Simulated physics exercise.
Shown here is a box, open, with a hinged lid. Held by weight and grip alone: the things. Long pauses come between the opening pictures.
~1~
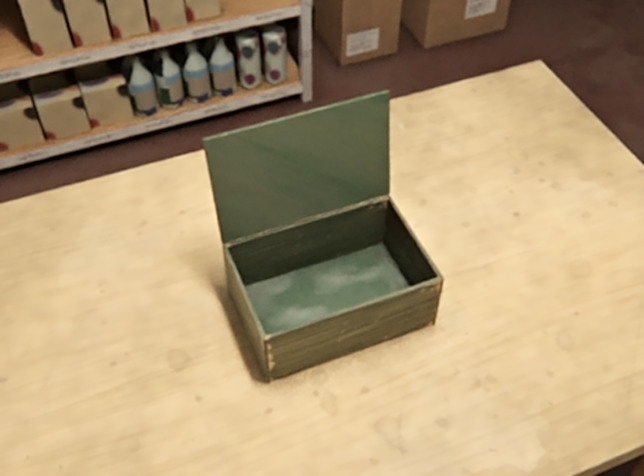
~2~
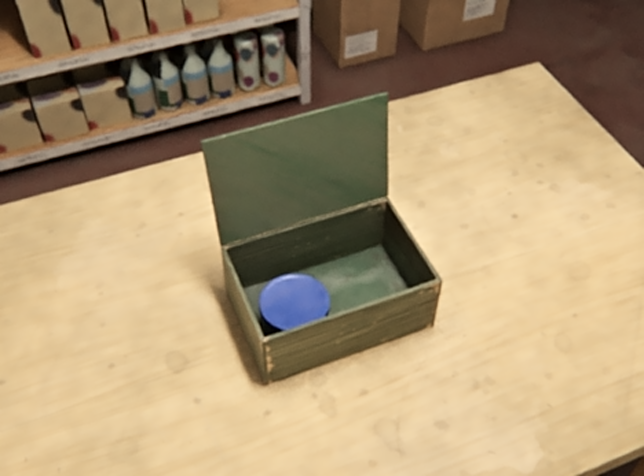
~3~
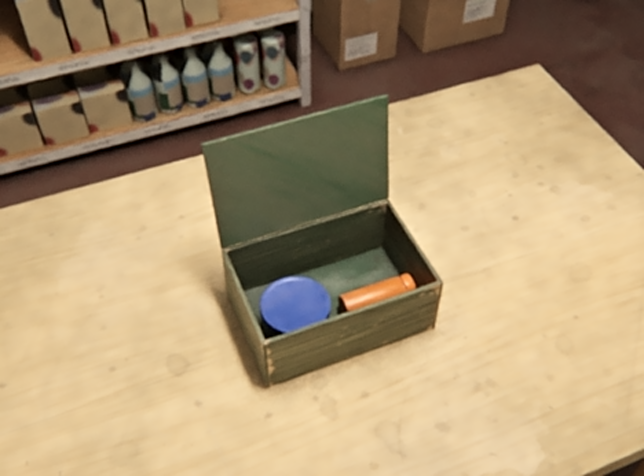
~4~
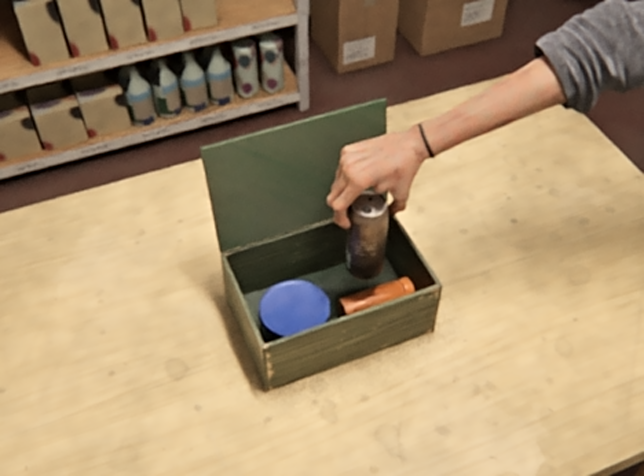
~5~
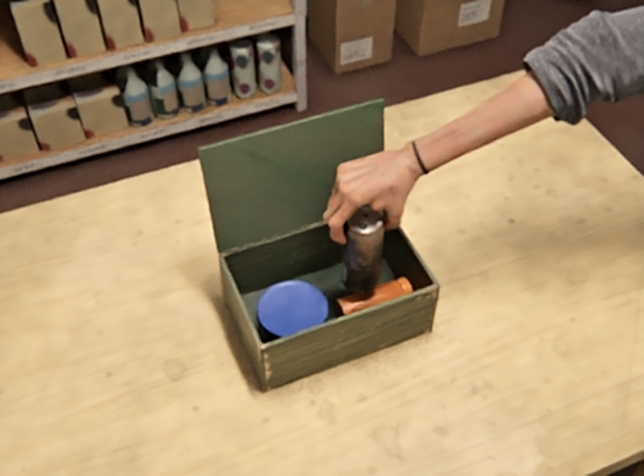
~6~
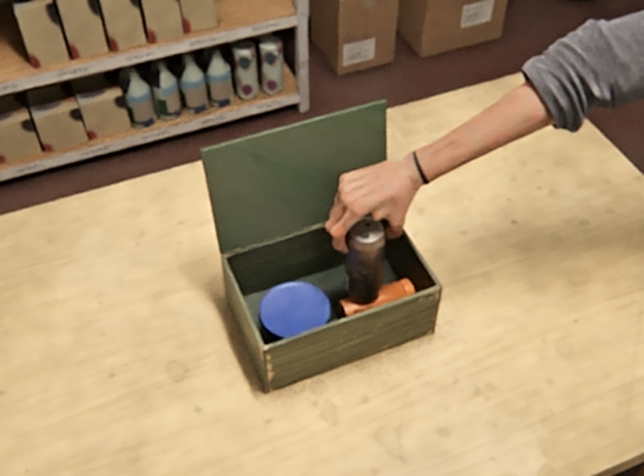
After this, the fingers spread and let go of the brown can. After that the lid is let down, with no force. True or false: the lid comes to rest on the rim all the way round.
False, it is held up.
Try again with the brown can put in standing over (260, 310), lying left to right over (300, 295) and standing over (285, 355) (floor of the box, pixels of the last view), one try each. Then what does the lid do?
Lid, in order: Held open, fully down, held open.
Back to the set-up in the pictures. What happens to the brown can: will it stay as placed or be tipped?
By the end it has leaned over.
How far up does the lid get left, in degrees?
Measured angle - around 40°.
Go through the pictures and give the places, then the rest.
In the first frame, the last thing is not in view yet.
In the second frame, the last thing is not in view yet.
In the third frame, the last thing is not in view yet; orange shaker (378, 297).
In the fourth frame, still above its spot; brown can (367, 238); orange shaker (377, 301).
In the fifth frame, still above its spot; brown can (362, 253); orange shaker (375, 301).
In the sixth frame, in place under the hand; brown can (364, 261).
Then, 0.50 s later than the last frame, brown can tilted by 47° near (356, 263); orange shaker moved about its own width.
Then, 1.40 s later than the last frame, lid 72° above the rim; brown can tilted by 45° near (356, 264); orange shaker moved about its own width.
Then, 1.80 s later than the last frame, lid 46° above the rim; brown can tilted by 44° near (356, 264); orange shaker moved about its own width.
When it is over, lid 39° above the rim; lying over in the box, brown can; moved from the start, orange shaker; blue tub as before. End places, in pixels of the last picture, brown can near (359, 269).
